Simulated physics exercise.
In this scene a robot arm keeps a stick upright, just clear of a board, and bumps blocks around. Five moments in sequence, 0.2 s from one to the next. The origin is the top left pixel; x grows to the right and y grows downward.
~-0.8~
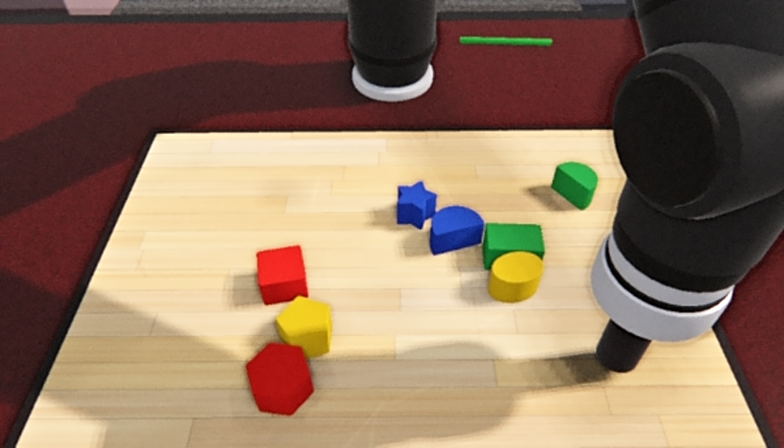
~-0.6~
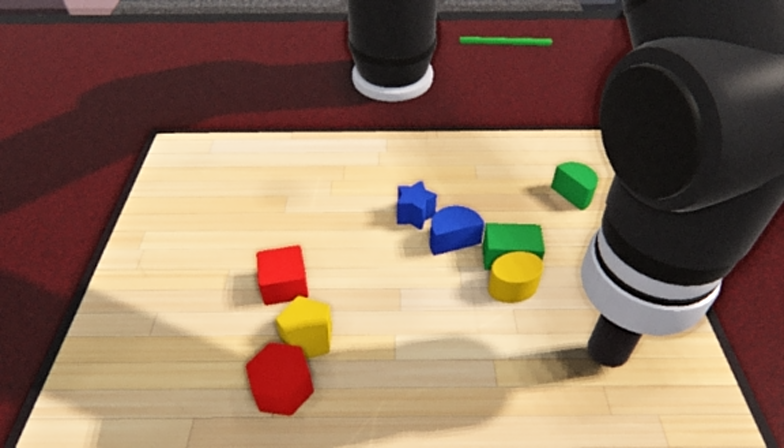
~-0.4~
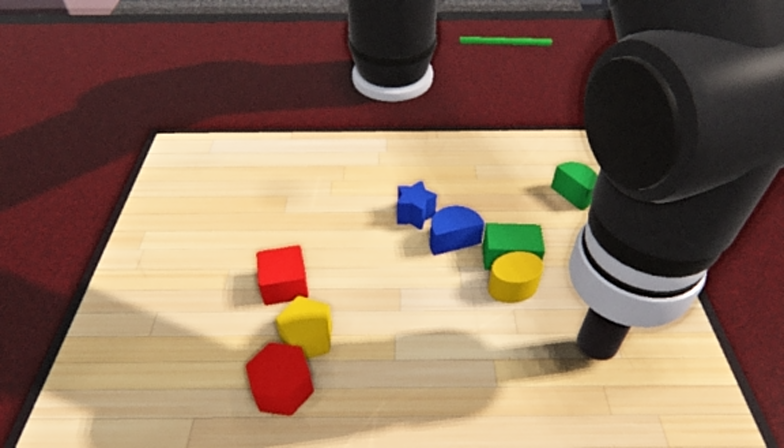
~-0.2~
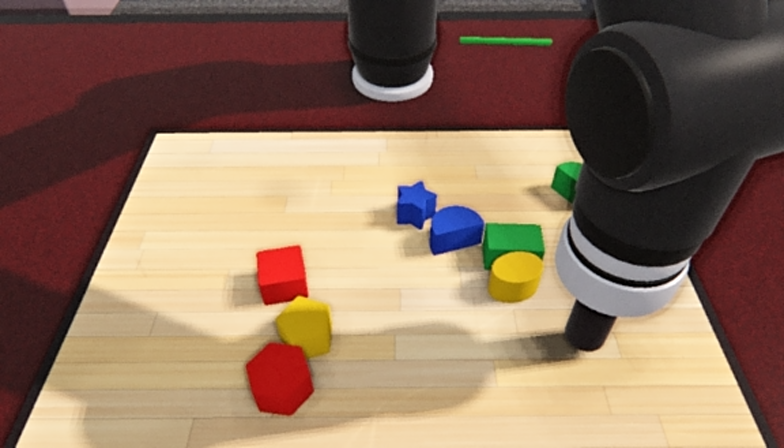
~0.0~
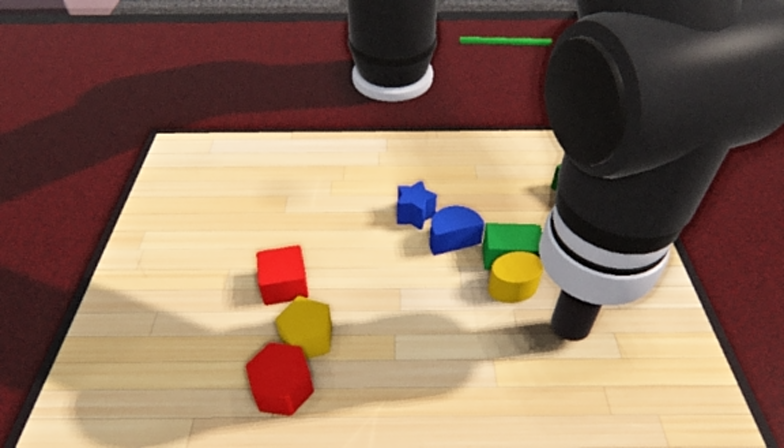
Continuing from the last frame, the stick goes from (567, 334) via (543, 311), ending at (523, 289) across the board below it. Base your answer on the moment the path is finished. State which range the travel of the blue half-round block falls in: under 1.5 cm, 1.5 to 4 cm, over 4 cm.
The blue half-round block ends up very close, under 1.5 cm away.
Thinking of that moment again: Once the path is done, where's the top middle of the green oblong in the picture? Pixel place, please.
The centre of its top will be at (507, 218).
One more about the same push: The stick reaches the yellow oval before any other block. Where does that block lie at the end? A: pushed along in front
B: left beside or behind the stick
My pick is A.
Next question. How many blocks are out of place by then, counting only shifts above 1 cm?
Most likely two.
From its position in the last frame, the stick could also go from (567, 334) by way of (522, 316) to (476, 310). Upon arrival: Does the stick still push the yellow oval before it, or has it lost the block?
I'm fairly sure the yellow oval slides away from the front of the stick at some point.
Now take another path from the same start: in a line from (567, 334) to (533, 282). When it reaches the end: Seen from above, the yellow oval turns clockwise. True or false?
The claim does not hold.
The first path, step by step. Halfway along, stick (546, 301); nothing pushed yet.
At the end, stick (525, 279); blue half-round block (451, 216), turned 20° anticlockwise; green oblong (507, 218), turned 15° clockwise; yellow oval (500, 245).
